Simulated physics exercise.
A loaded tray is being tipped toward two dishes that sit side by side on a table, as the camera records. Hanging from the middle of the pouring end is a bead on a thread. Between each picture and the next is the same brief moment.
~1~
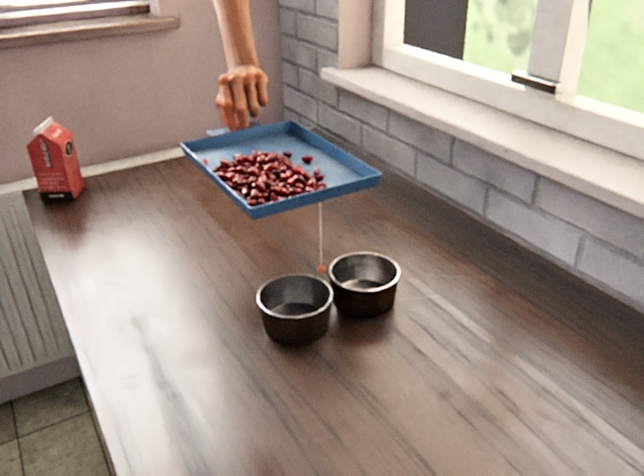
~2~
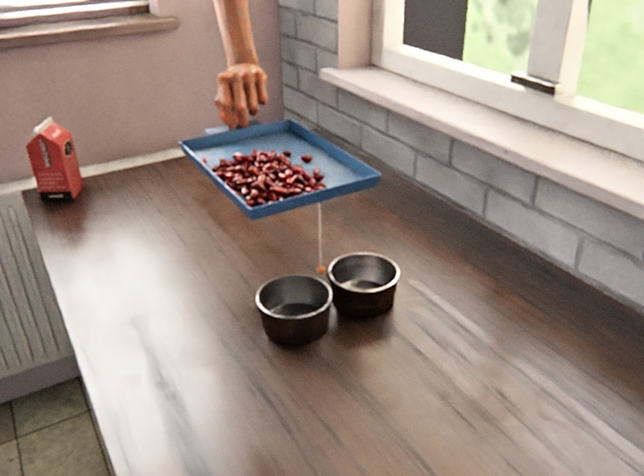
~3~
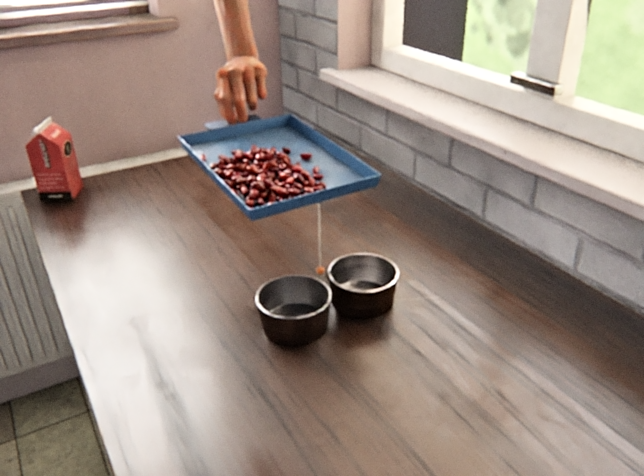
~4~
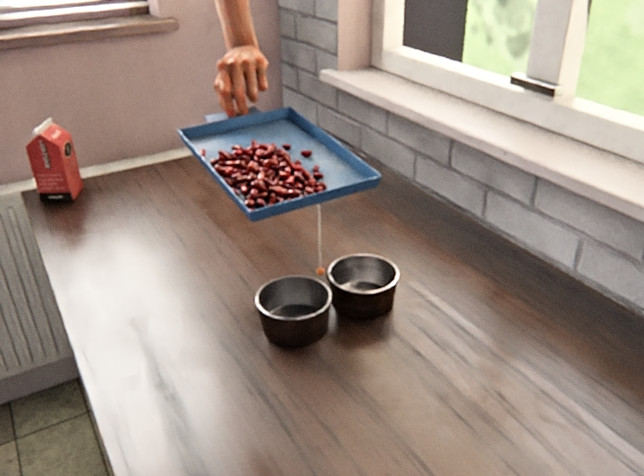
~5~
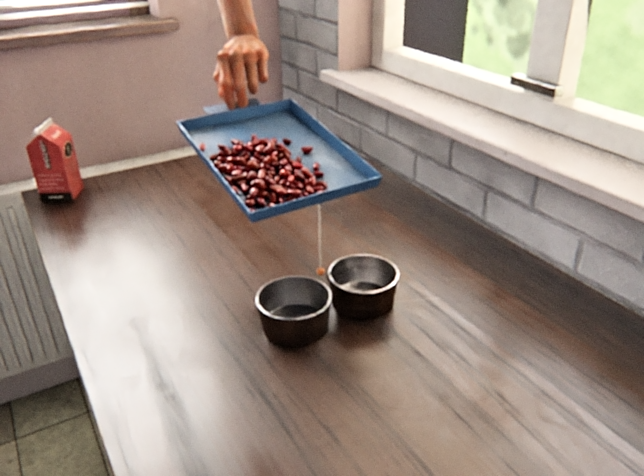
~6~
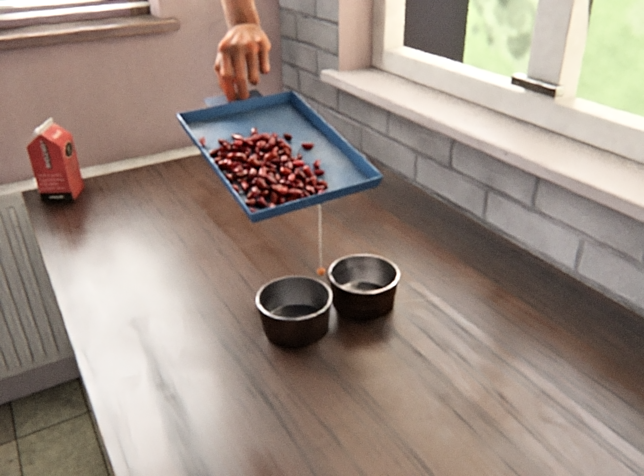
A blue tray heaped with dark red kidney beans is held by a hand above a brown wooden table, seen from above in a room with a grey brick wall and a window. Two dark metal dishes sit side by side below it, a small bead hangs on a thread, and a red carton stands left. The hand slowly raises the tray's far end, tilting it slightly, while the camera stays still.
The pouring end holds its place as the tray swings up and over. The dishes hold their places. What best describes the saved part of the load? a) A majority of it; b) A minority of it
b, A minority of it.
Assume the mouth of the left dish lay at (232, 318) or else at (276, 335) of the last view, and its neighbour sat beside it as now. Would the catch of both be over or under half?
Taking the tries in order: A minor share, followed by a major share.
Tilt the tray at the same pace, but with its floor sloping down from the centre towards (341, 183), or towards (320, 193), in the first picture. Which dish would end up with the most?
Rightward dish at the first place, Rightward dish at the second.
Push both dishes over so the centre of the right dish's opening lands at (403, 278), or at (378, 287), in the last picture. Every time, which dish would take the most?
The dish at left, then the dish at left.
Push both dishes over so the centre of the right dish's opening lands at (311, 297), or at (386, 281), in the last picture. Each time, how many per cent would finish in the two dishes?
The first try yields 50% and the second yields 80%.
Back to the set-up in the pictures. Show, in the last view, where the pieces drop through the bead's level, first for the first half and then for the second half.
It passes near (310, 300) first and then near (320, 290).
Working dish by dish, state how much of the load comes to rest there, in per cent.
Count per hundred - left dish ~ 30, right dish ~ 0.
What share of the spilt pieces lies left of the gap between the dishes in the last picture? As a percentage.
Share on the left: Near 40 %.
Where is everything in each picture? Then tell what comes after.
In the first picture, corners of the pouring end near (252, 207) and (378, 173), level; middle of the load near (264, 175), kidney beans; left dish near (313, 326); right dish near (383, 299); bead on its thread near (322, 269).
In the second picture, corners of the pouring end near (251, 207) and (378, 174), level; middle of the load near (263, 174).
In the third picture, corners of the pouring end near (251, 208) and (377, 174), tipped barely, level across its low end; middle of the load near (263, 173).
In the fourth picture, corners of the pouring end near (252, 209) and (378, 175), tipped a little, level across its low end; middle of the load near (263, 171).
In the fifth picture, corners of the pouring end near (252, 210) and (378, 175), tipped a little, level across its low end; middle of the load near (263, 168).
In the sixth picture, corners of the pouring end near (253, 211) and (379, 175), tipped a little, level across its low end; middle of the load near (264, 165); left dish near (312, 328); right dish near (383, 301).
Shortly afterwards, tray tipped steeply; the whole lot on the tray.
Next, tray tipped right over; the bulk on the tray; a little in the left dish; only a few in the right dish; a little outside both; only a few in the air.
Some moments later, tray tipped past a quarter turn; near a third in the left dish; a little in the right dish; near two thirds outside both.
In the end, tray tipped past a quarter turn; near a third in the left dish; a little in the right dish; near two thirds outside both.
